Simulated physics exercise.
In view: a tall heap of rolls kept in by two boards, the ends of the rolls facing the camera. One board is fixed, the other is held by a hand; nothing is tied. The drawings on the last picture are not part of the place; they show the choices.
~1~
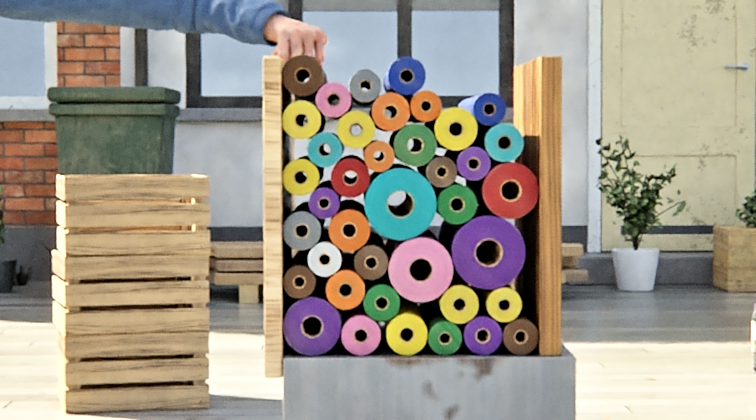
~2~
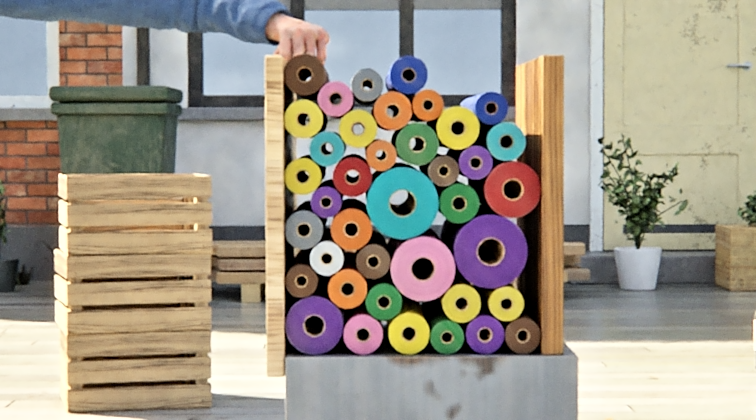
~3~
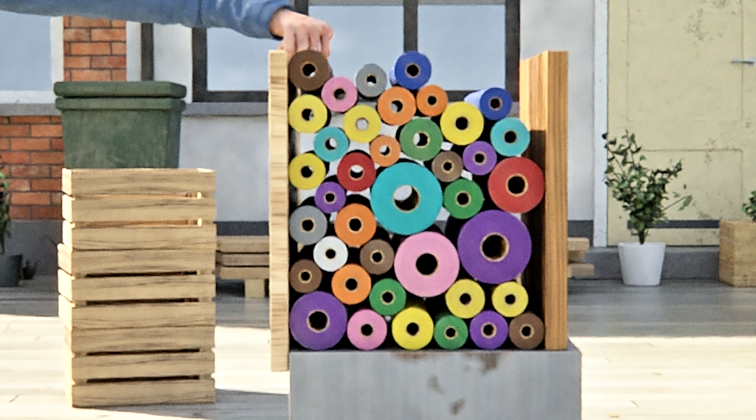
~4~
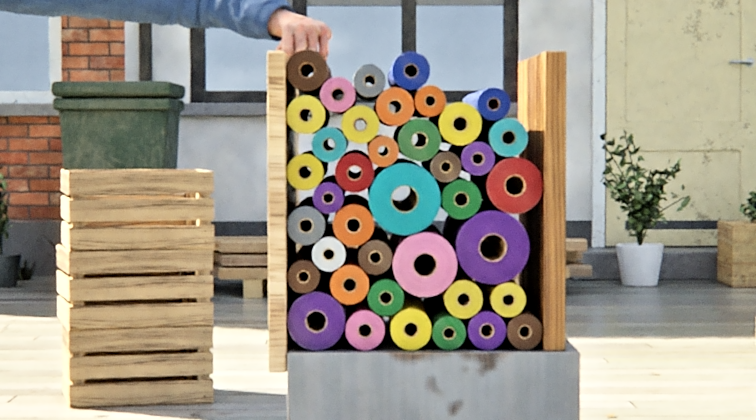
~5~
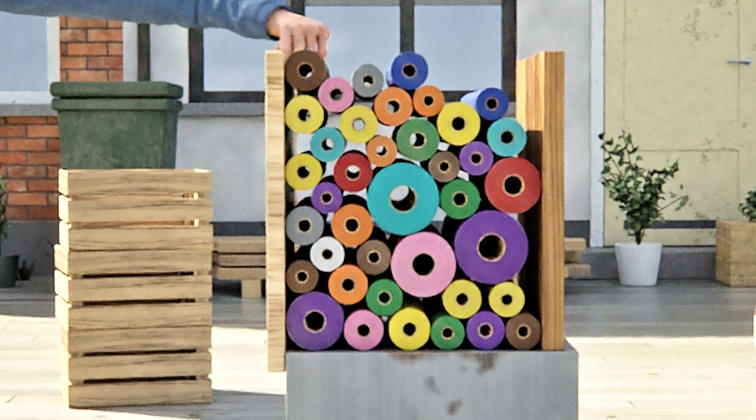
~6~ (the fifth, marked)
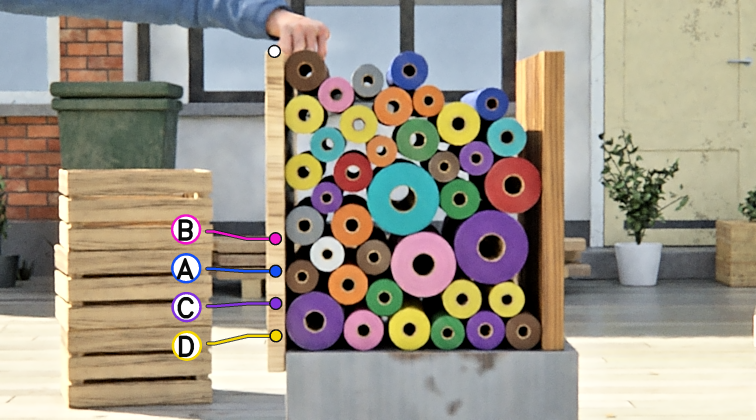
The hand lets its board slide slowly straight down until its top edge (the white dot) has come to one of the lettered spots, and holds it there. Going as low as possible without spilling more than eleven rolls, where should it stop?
Lower it to B and no more.
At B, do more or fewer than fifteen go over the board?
It loses fewer than fifteen.
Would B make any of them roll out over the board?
Yes, at B.
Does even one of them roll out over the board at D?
At D: Yes.
On the copy, A at (276, 271); B at (276, 239); C at (276, 303); D at (276, 336); the white dot at (275, 52).
On B. First, top of the board (284, 131).
Then, top of the board (284, 220).
Finally, top of the board (285, 238), about seven out over the board.
By contrast, A more than eleven out over the board; C more than eleven out over the board; D more than eleven out over the board.
